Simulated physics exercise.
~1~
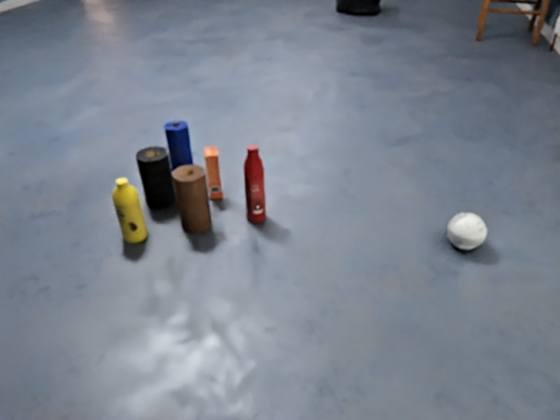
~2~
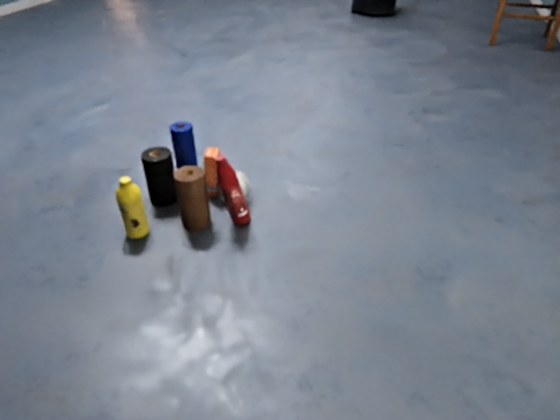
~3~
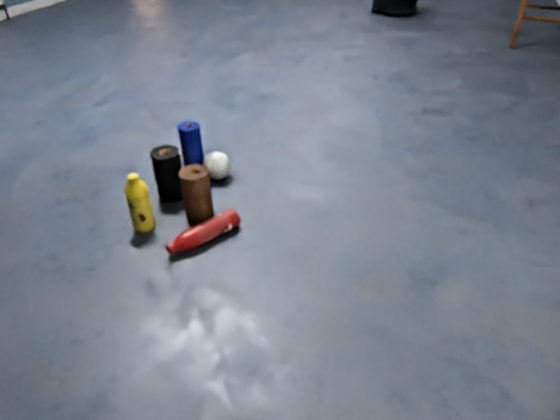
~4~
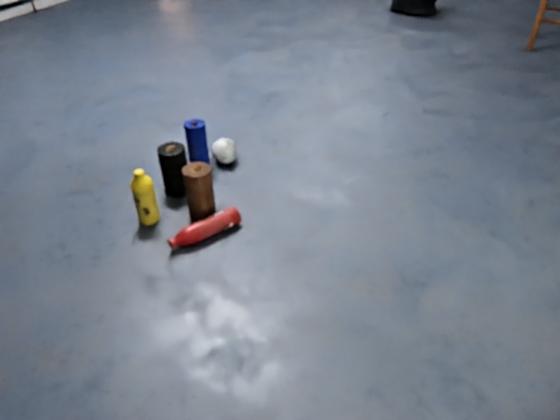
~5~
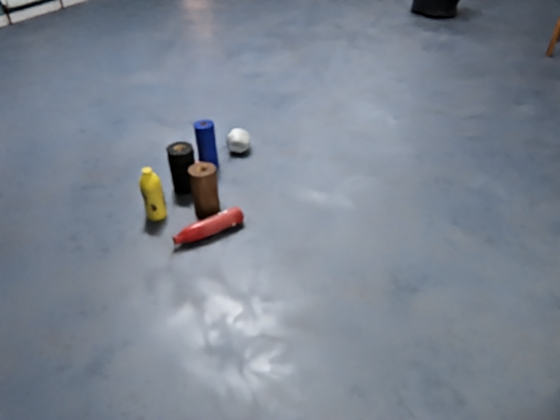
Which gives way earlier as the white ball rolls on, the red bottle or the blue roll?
The red bottle gives way first, tipping over onto its side, while the blue roll is still standing at the end.
White ball rolling in from the right, toppling a red bottle and drifting away behind the still-standing yellow bottle and dark, brown and blue rolls.
